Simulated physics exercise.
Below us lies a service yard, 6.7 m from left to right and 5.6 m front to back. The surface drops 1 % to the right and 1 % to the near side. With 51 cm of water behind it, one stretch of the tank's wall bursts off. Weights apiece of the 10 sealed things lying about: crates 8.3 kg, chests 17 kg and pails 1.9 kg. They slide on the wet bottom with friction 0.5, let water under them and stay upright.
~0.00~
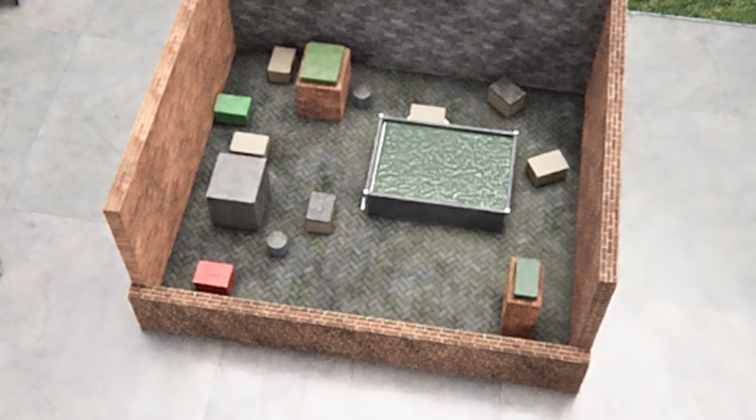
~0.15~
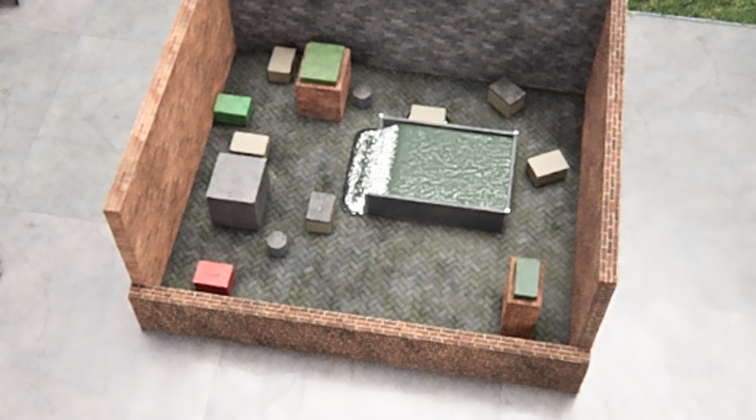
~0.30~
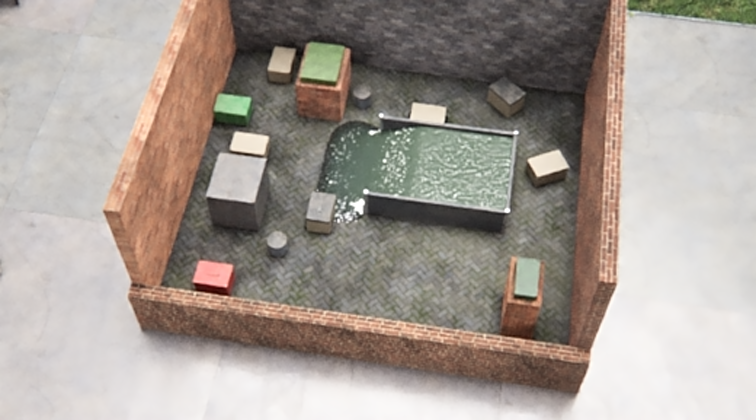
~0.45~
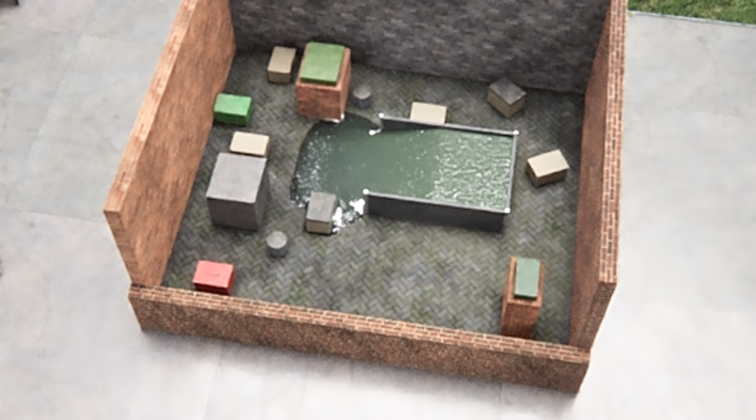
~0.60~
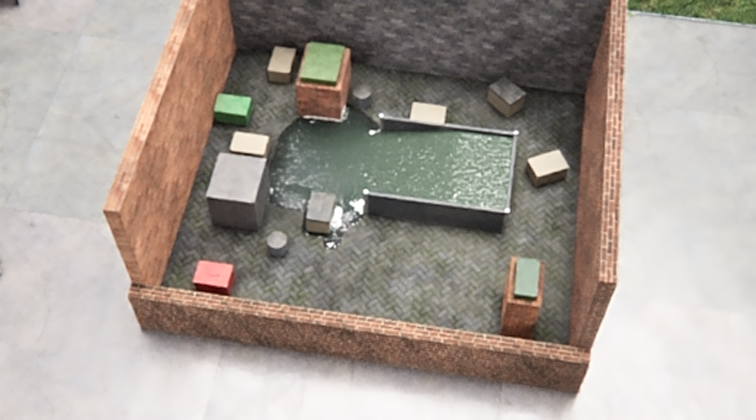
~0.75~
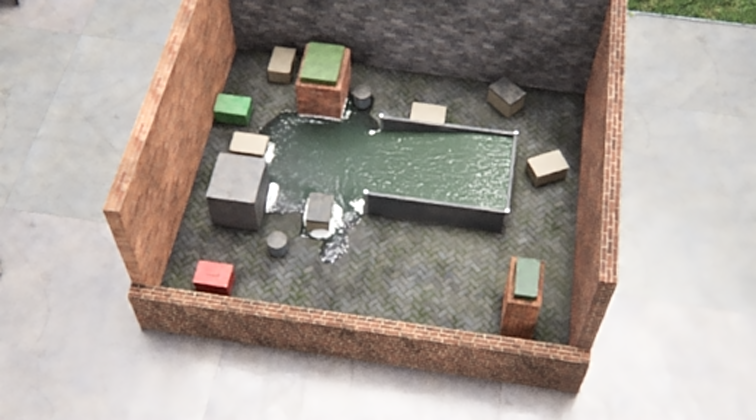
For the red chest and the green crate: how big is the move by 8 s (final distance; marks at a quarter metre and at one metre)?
Red chest ends far away; green crate travels far.
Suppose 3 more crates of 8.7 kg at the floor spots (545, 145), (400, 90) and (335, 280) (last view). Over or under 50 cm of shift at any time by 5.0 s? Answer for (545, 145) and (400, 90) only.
In that order: Short of it, past it.
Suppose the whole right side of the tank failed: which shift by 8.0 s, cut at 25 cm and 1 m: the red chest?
Then the red chest holds its place.
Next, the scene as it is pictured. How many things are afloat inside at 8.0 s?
7 of them.
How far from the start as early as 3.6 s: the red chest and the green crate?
Roughly 30 and 140 cm by then.
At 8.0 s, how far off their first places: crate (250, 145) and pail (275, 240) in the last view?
In that order: 60 cm, 400 cm.
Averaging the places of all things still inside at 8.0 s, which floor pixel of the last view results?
Near (422, 182).
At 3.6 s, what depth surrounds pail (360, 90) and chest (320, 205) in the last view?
About 1 and 7 cm.
After 1.6 s the red chest is near (213, 273), 0.0 m from its start, aground; the green crate is near (229, 101), 0.1 m from its start, afloat; 2 afloat.
After 3.6 s the red chest is near (205, 284), 0.3 m from its start, afloat; the green crate is near (273, 47), 1.4 m from its start, afloat; 4 afloat.
After 5.6 s the red chest is near (291, 274), 1.3 m from its start, afloat; the green crate is near (292, 55), 1.5 m from its start, afloat; 7 afloat.
After 8.0 s the red chest is near (442, 304), 3.7 m from its start, aground; the green crate is near (299, 58), 1.6 m from its start, afloat; 7 afloat.
